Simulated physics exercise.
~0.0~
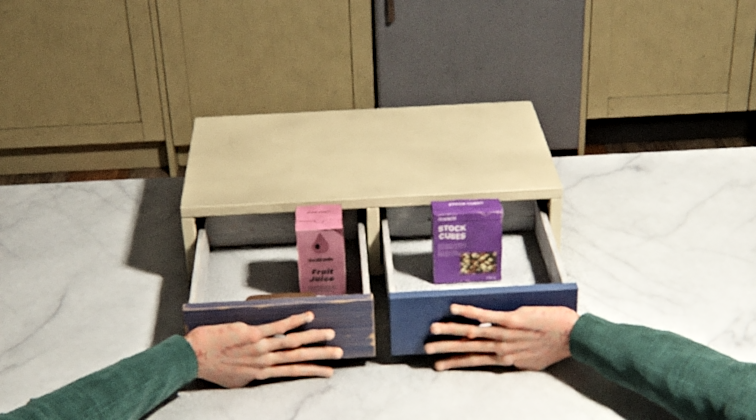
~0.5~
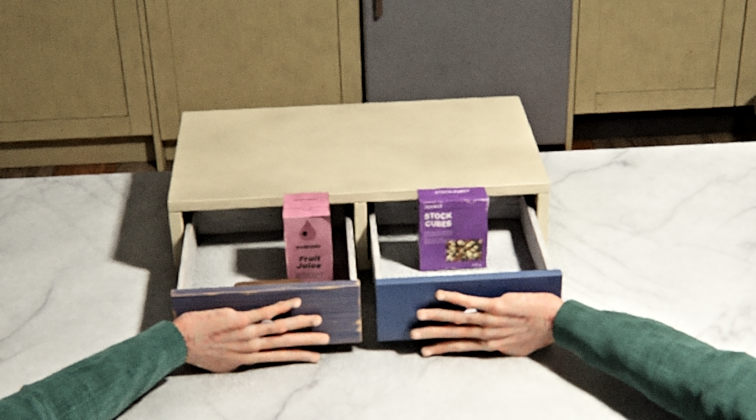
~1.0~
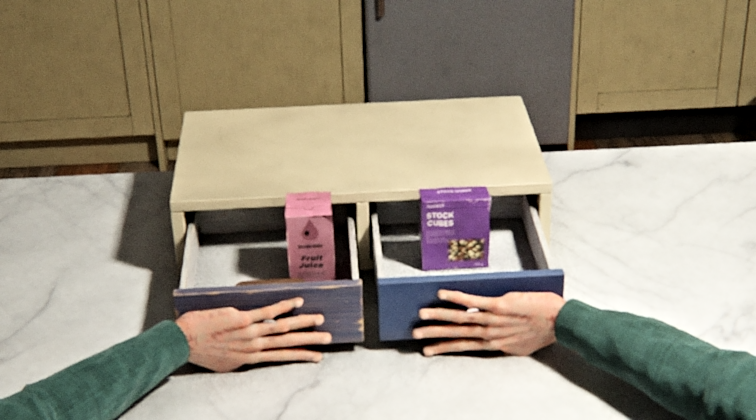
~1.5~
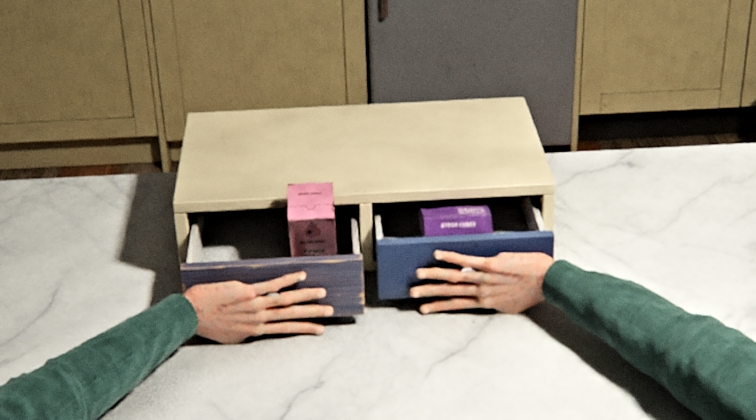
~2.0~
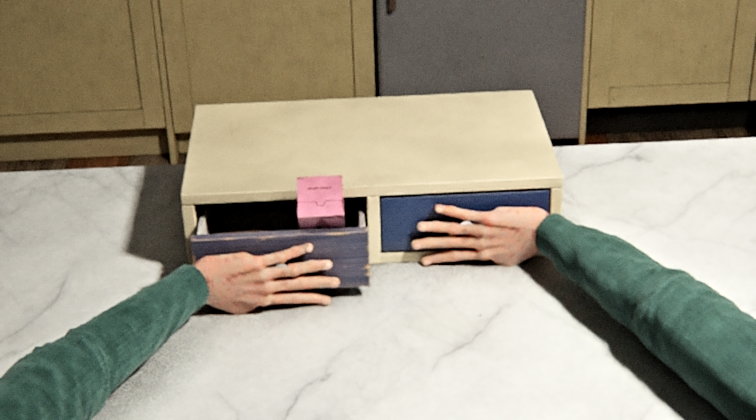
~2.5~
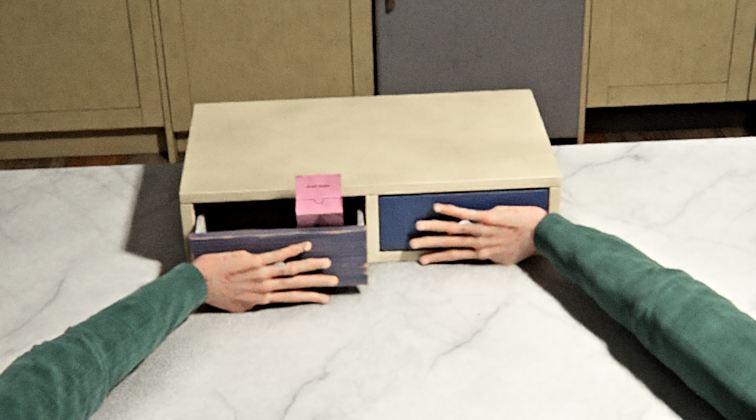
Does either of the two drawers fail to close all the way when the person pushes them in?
Yes, the left drawer stays ajar with the pink carton poking up out of it. The right drawer shuts flush with the chest.
